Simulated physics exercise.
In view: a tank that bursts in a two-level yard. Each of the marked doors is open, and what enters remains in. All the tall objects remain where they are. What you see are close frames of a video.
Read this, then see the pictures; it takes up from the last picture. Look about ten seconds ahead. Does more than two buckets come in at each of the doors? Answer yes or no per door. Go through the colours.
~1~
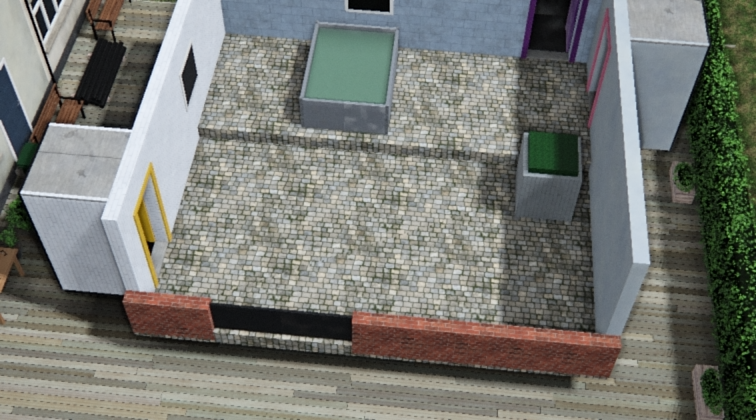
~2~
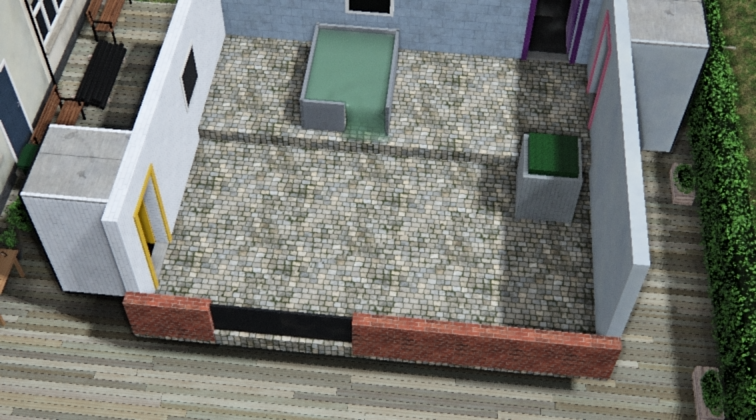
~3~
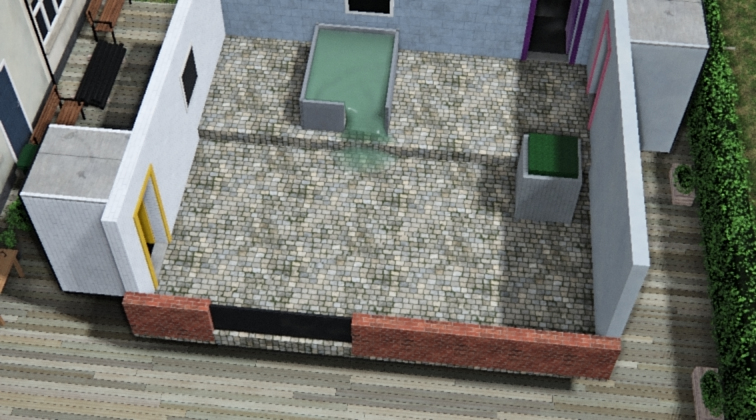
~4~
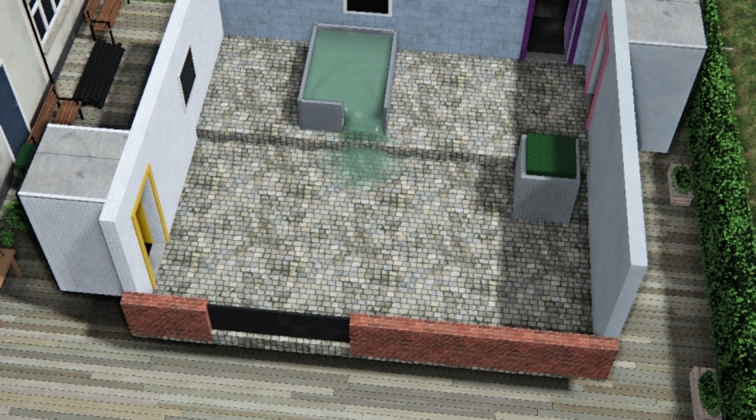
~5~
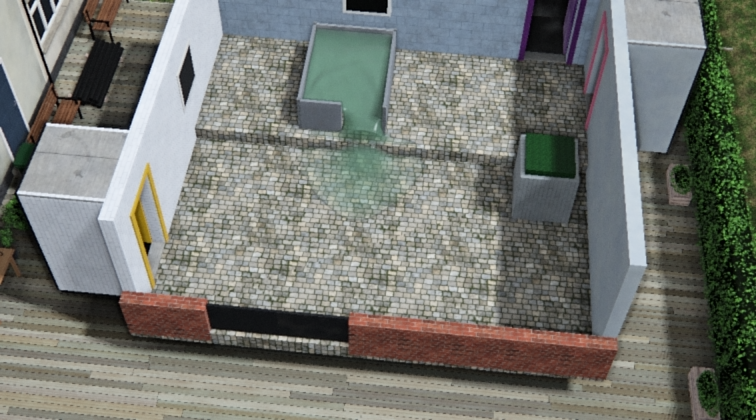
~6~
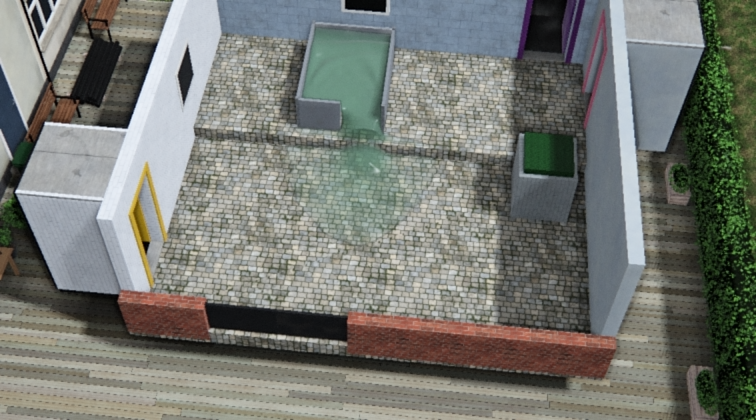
The pink door no, the yellow door yes, the purple door no.
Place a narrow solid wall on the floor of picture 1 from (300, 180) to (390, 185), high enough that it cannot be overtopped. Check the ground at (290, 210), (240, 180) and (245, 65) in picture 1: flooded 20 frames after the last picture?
Listed order: Spared, swamped, spared.
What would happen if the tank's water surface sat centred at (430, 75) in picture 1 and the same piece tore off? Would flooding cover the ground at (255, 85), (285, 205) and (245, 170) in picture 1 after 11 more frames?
In that order: Dry, clear, no water.
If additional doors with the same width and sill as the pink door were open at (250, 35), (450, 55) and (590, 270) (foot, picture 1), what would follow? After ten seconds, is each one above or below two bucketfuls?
They turn out short, short and over.
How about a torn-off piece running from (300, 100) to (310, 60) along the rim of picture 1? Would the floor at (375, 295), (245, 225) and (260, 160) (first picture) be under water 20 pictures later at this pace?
Point by point: Unwetted; soaked; soaked.
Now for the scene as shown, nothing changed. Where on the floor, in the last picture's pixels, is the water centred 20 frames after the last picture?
I reckon somewhere around (360, 195).
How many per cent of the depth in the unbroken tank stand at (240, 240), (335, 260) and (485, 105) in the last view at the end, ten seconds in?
6, 12, 0 %.
A moment on, water covers 25 % of the floor; the pink door not reached, the yellow door not reached, the purple door not reached.
Next, water covers 40 % of the floor; the pink door not reached, the yellow door not reached, the purple door not reached.
Then, water covers 45 % of the floor; the pink door not reached, the yellow door wet at the sill, nothing in, the purple door not reached.
Later, water covers 60 % of the floor; the pink door not reached, the yellow door over two buckets in, the purple door not reached.
In the end, water covers 65 % of the floor; the pink door not reached, the yellow door over two buckets in, the purple door not reached.
